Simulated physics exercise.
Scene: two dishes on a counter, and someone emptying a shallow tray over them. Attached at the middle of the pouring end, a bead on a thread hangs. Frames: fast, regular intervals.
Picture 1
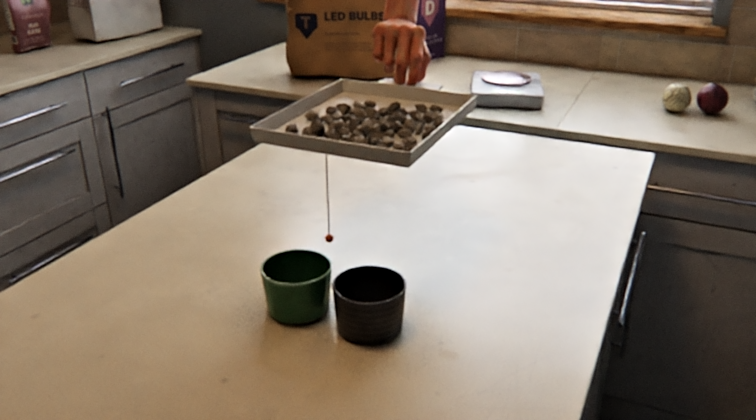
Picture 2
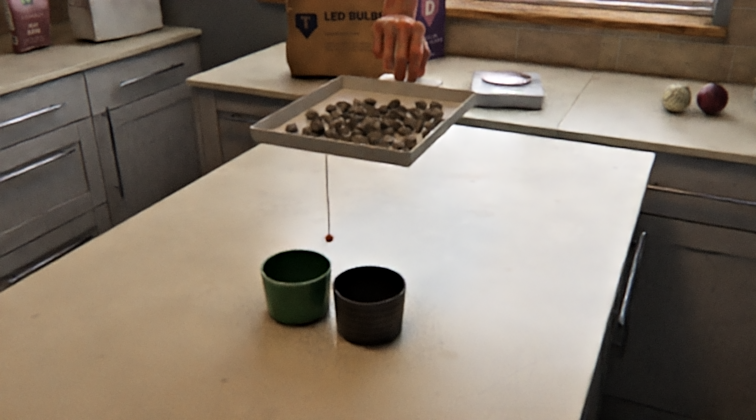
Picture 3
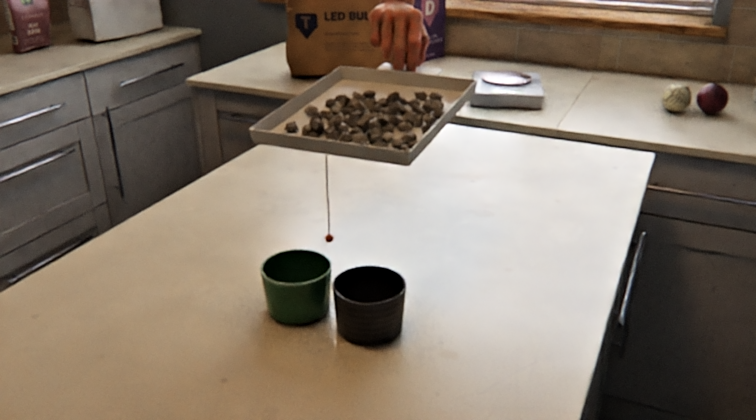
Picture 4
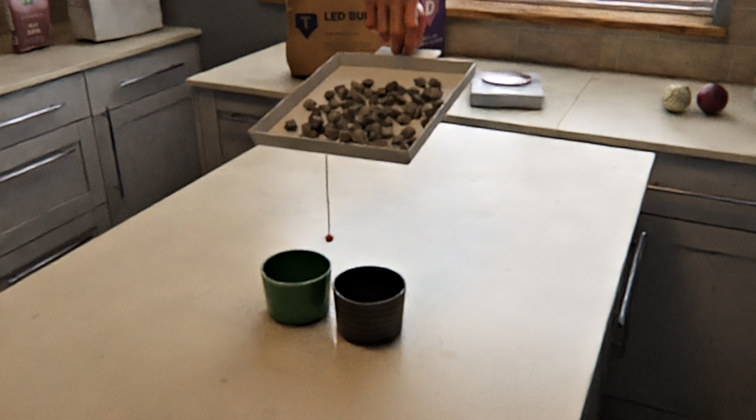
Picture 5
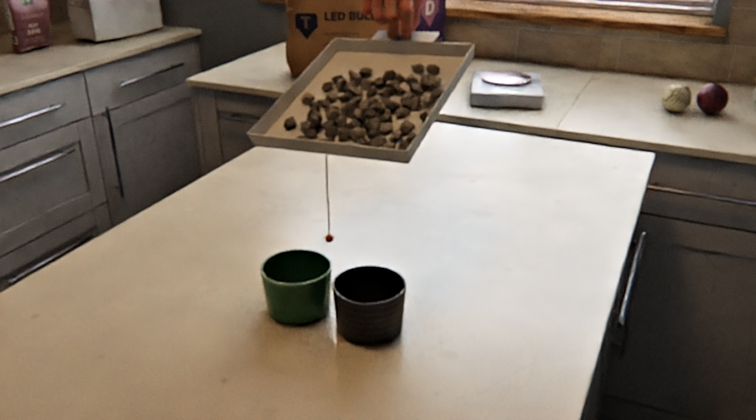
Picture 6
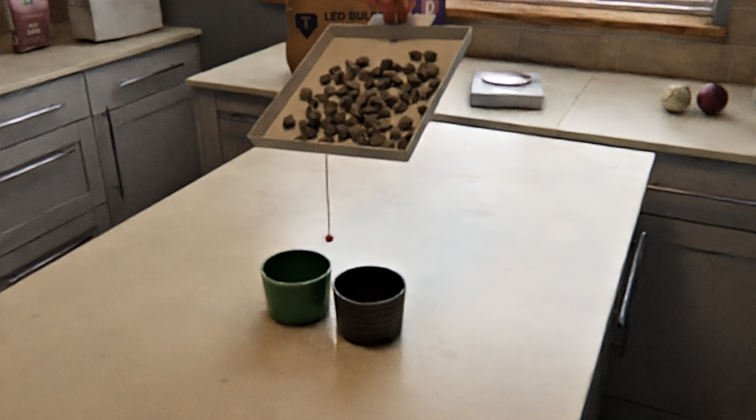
To begin with, a hand holds a shallow tray of gravel nearly level above a green dish and a dark dish on a counter, a bead hanging from its near edge. The hand then raises the far side steadily, and the tray tilts toward the viewer, its left near corner lowest, while the dishes stay still.
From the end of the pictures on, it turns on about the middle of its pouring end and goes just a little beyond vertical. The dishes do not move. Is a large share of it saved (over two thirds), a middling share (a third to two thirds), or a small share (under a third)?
A middling share is saved.
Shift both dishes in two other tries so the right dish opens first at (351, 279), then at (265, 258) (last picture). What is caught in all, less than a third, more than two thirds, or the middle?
Case one, in the middle band; case two, in the middle band.
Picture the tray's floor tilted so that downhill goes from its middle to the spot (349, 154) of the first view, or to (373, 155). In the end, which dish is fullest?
On the first try it would be the one on the right, and on the second the one on the right.
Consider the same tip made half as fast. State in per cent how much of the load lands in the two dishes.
About 50 per cent.
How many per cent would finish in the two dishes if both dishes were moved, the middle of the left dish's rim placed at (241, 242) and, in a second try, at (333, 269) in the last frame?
About 50% on the first try and 20% on the second.
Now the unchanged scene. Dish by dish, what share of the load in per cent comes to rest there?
About 30 % ends in the left dish and about 10 % in the right dish.
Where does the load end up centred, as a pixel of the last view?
Near (275, 304).
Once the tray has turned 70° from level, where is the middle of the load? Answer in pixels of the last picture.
I'd mark the middle close to (318, 127).
Shortly afterwards, tray tipped steeply; all but a few on the tray; only a few in the air.
Next, tray tipped past a quarter turn; a little on the tray; a little in the right dish; near a quarter in the left dish; near a third outside both; near a third in the air.
Some moments later, tray tipped past a quarter turn; a little in the right dish; near a third in the left dish; near half outside both.
In the end, tray tipped past a quarter turn; a little in the right dish; near a third in the left dish; near half outside both.
